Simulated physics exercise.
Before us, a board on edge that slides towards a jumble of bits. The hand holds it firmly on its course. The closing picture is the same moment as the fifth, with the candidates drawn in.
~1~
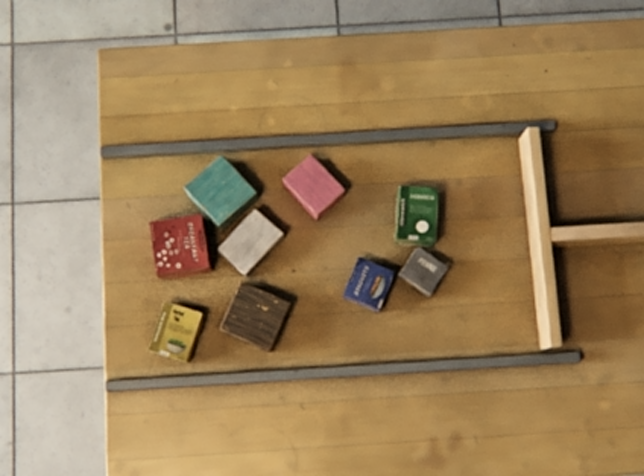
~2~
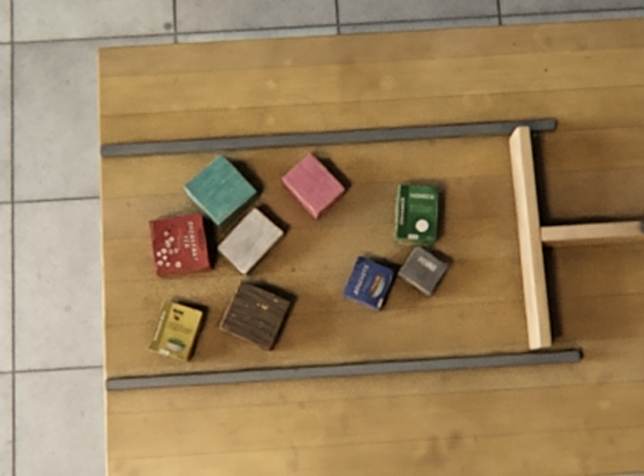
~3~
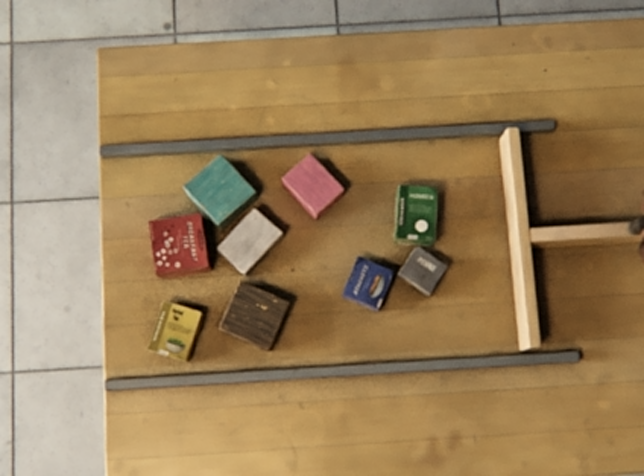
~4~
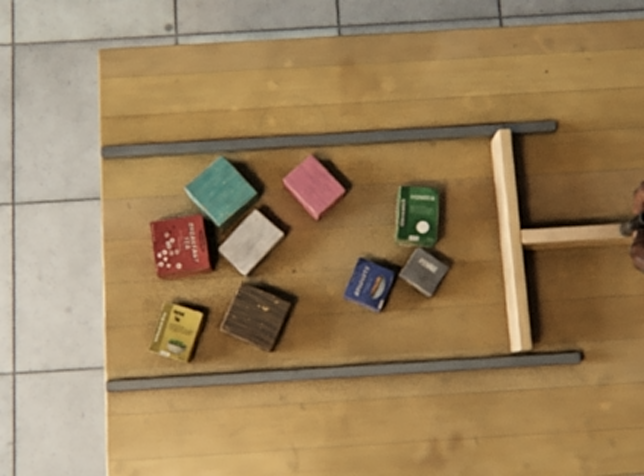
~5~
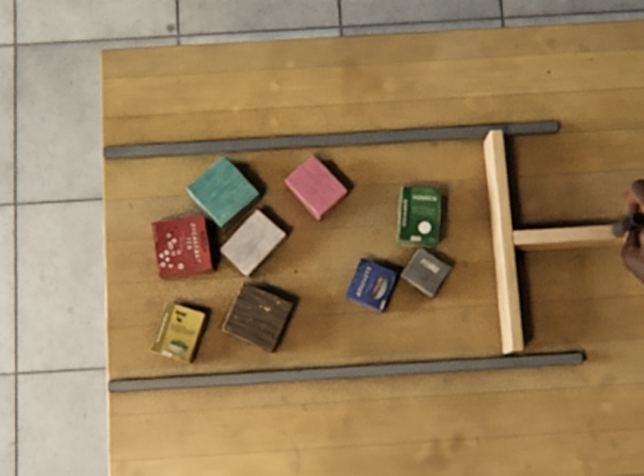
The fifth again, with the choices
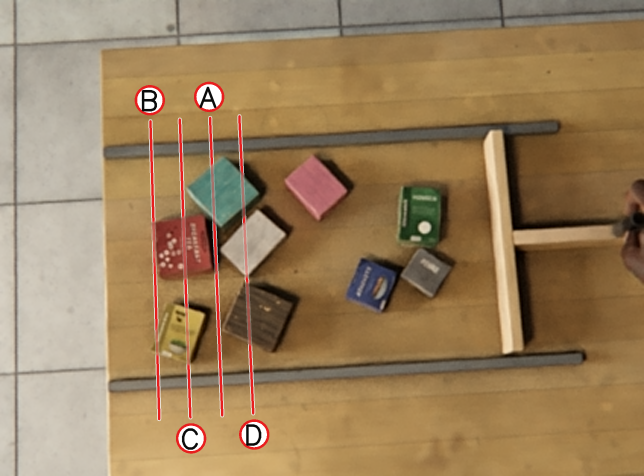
We see a hand at the right come into view on the handle of an upright wooden board, which slides a short way left between two grey rails, while the scattered coloured blocks and small packets stay still.
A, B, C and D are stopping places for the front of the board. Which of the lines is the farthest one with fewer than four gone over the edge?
Stop at C.
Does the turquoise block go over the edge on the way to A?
No.
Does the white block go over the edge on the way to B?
Yes.
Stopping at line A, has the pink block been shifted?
By then, yes.
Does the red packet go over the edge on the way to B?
Yes.
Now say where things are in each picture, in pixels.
White block (252, 244); green box (416, 217); grey packet (423, 272), in the first picture.
Board (535, 234); turquoise block (221, 193), in the second picture.
Board (524, 235); red packet (180, 246), in the third picture.
Board (515, 237); blue packet (369, 286), in the fourth picture.
Board (507, 238); white block (254, 245); green box (418, 218); grey packet (425, 273), in the fifth picture.
On the marked copy, A at (216, 263); B at (155, 266); C at (185, 264); D at (246, 261).
Taking C. A third of the way, board (392, 245); grey packet (367, 290); blue packet (327, 289).
Two thirds of the way, board (276, 252); yellow packet (131, 346); red packet (144, 250).
When it is over, board (185, 257); red packet over the edge; yellow packet over the edge; two fallen.
As for the rest, A is within the limit but short; B drops five; D is within the limit but short.
